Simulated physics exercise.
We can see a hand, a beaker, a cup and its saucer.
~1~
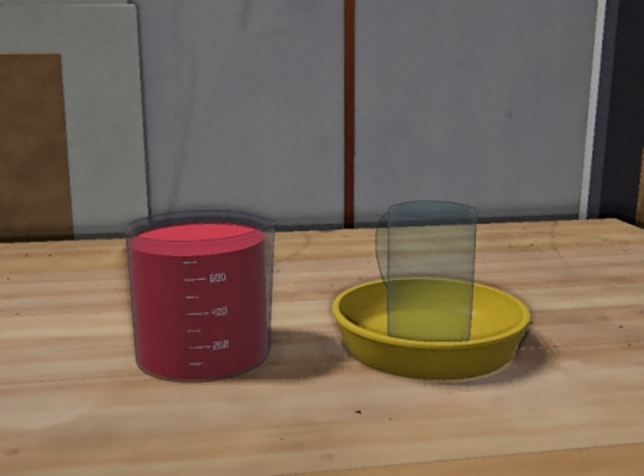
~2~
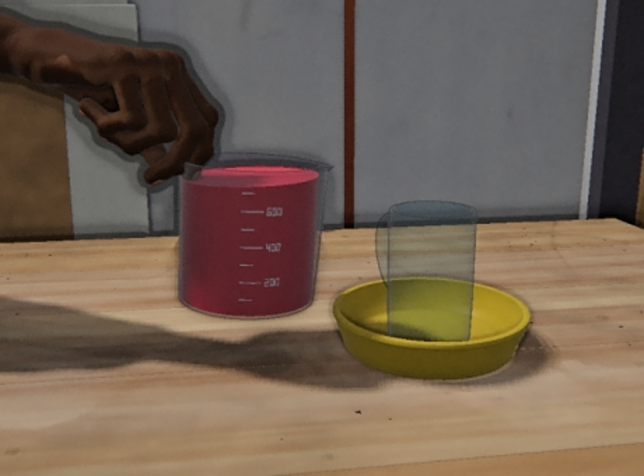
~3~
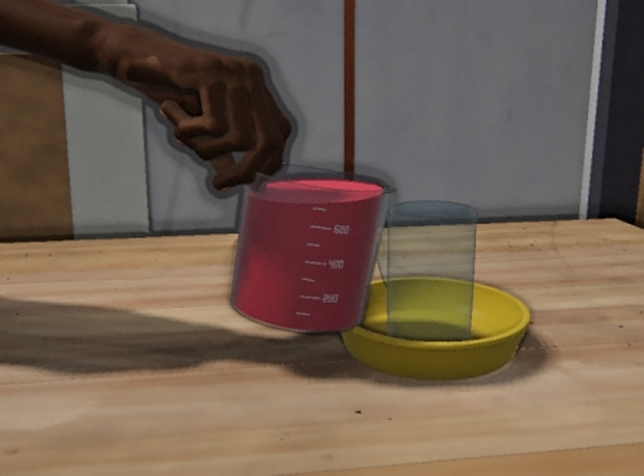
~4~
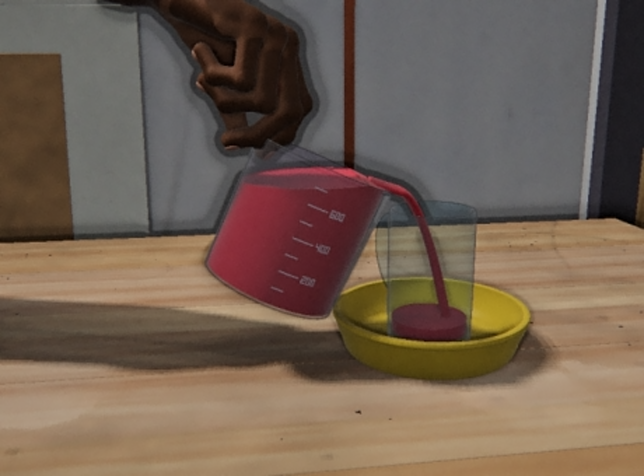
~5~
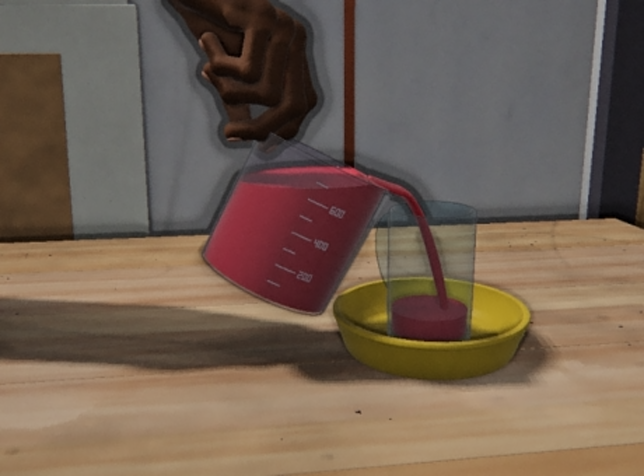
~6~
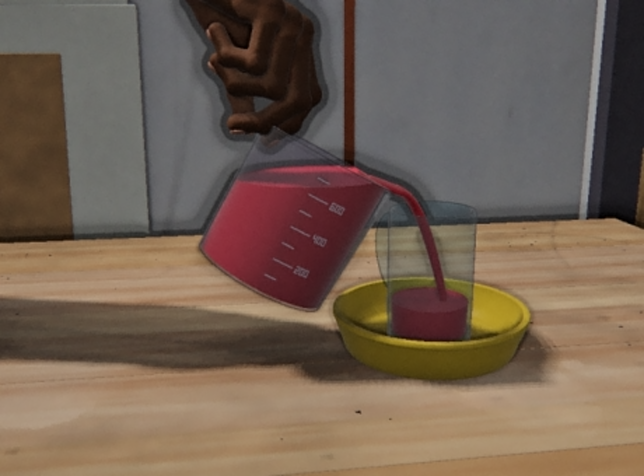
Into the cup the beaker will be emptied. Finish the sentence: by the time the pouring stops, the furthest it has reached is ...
The furthest it reaches is past the saucer.
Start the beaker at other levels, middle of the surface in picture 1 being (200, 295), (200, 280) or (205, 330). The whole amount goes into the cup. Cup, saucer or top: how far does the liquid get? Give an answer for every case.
In that order: Reaches the saucer, the saucer catches it, cup only.
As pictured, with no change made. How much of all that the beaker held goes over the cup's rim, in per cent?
Near 60 in a hundred.
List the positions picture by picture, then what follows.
The first frame shows at the start; beaker (200, 289) nearly full; cup (431, 270) empty; saucer (459, 350) dry.
In the second frame, a hand has the beaker; beaker nearly full, surface at (251, 177); cup (431, 270) empty.
In the third frame, the beaker is tipped; beaker (307, 242) nearly full; cup (431, 270) empty.
In the fourth frame, the stream is running; beaker (297, 224) tipped 25° with nearly all of its load; cup nearly empty, surface at (429, 318).
In the fifth frame, the stream is running; beaker (295, 219) tipped 25° with nearly all of its load; cup (431, 270) nearly empty.
In the sixth frame, the stream is running; beaker (294, 213) tipped 30° with nearly all of its load; cup about a quarter full, surface at (430, 300); saucer (459, 350) dry.
Shortly, the cup is full to the brim; the saucer is wet, with room to spare.
Then, the cup is full to the brim; the saucer is full and running over.
At the finish, the cup is full to the brim; the saucer is full and running over.
